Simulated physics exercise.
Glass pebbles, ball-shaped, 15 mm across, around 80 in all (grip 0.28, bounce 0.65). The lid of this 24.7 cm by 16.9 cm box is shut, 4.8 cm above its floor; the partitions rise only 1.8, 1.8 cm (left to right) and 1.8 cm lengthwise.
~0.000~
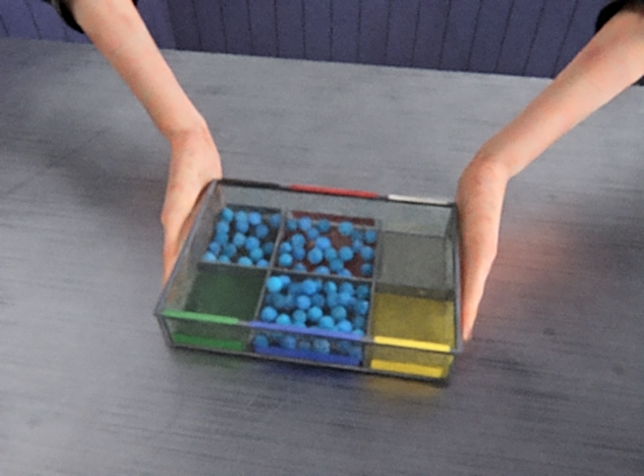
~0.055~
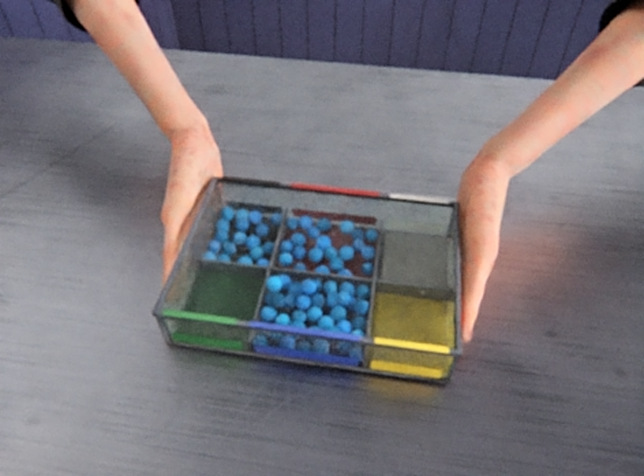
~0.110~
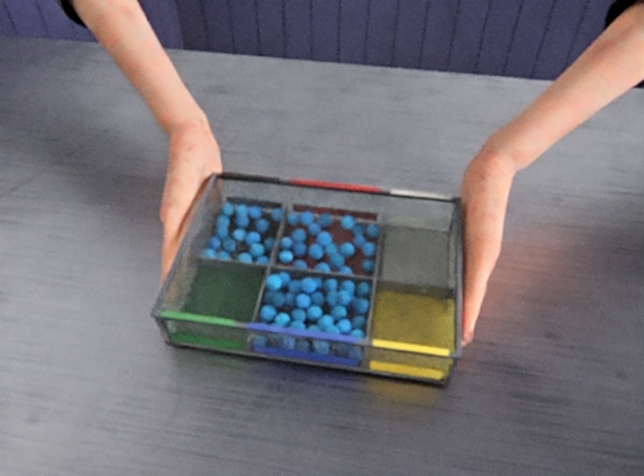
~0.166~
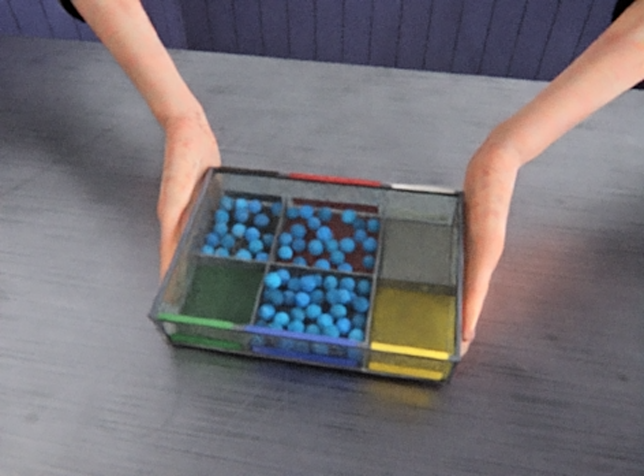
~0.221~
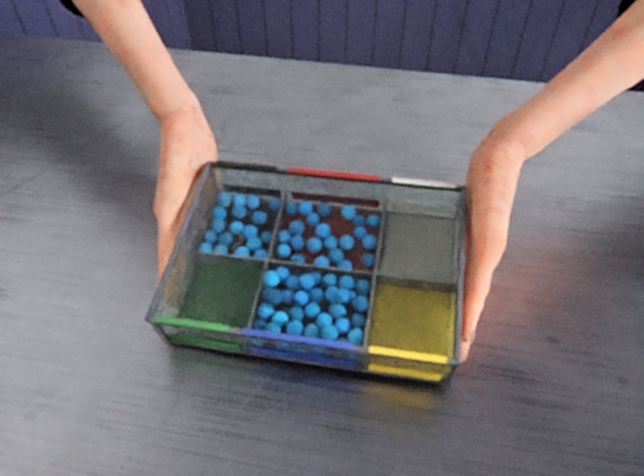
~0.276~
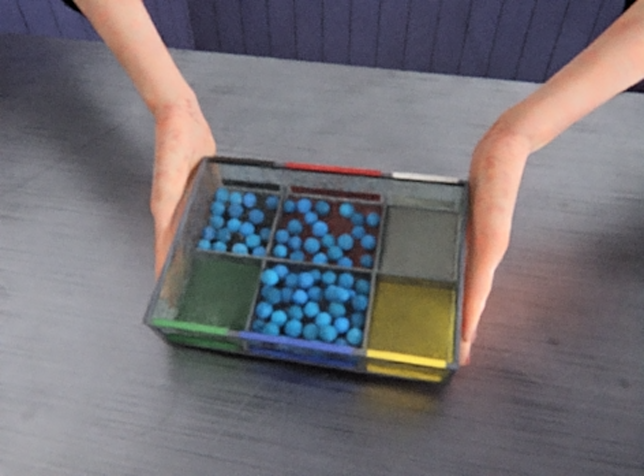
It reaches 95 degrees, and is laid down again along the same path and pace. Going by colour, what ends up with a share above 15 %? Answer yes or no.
Red no, blue yes, green yes, yellow no, white no, black no.
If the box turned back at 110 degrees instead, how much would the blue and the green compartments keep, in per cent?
In that case blue 55, green 40.
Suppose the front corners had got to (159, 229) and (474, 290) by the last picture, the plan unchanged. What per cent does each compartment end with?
Red 50, blue 0, green 0, yellow 0, white 25, black 20.
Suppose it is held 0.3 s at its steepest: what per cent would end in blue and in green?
In that case blue 55; green 45.
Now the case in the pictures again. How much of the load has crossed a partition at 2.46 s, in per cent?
About 60 per cent.
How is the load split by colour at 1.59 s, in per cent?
Red 30; blue 45; green 5; yellow 0; white 0; black 25.
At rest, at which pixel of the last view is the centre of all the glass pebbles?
Around (267, 316).
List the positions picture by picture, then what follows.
The first picture shows box tilt 0 degrees, front corners at (160, 312) and (456, 350); red 30 %, blue 50 %, black 25 %.
The second picture shows box tilt 1 degrees, front corners at (159, 312) and (456, 351).
The third picture shows box tilt 3 degrees, front corners at (157, 313) and (456, 354), lowest corner left front.
The fourth picture shows box tilt 7 degrees, front corners at (155, 315) and (455, 357), lowest corner left front.
The fifth picture shows box tilt 10 degrees, front corners at (152, 317) and (454, 361), lowest corner left front.
The sixth picture shows box tilt 14 degrees, front corners at (149, 320) and (453, 365), lowest corner left front; red 30 %, blue 50 %, black 25 %. Its pace works out near 65 degrees a second.
Then, at 1.59 s, tilt 95 degrees; red 30 %, blue 45 %, green 5 %, black 25 %.
Then, at 2.46 s, tilt 43 degrees; blue 55 %, green 45 %.
After 3.34 s, tilt 0 degrees; blue 55 %, green 45 %.
In the end, at 4.2 s, red 0 %, blue 55 %, green 45 %, yellow 0 %, white 0 %, black 0 %.
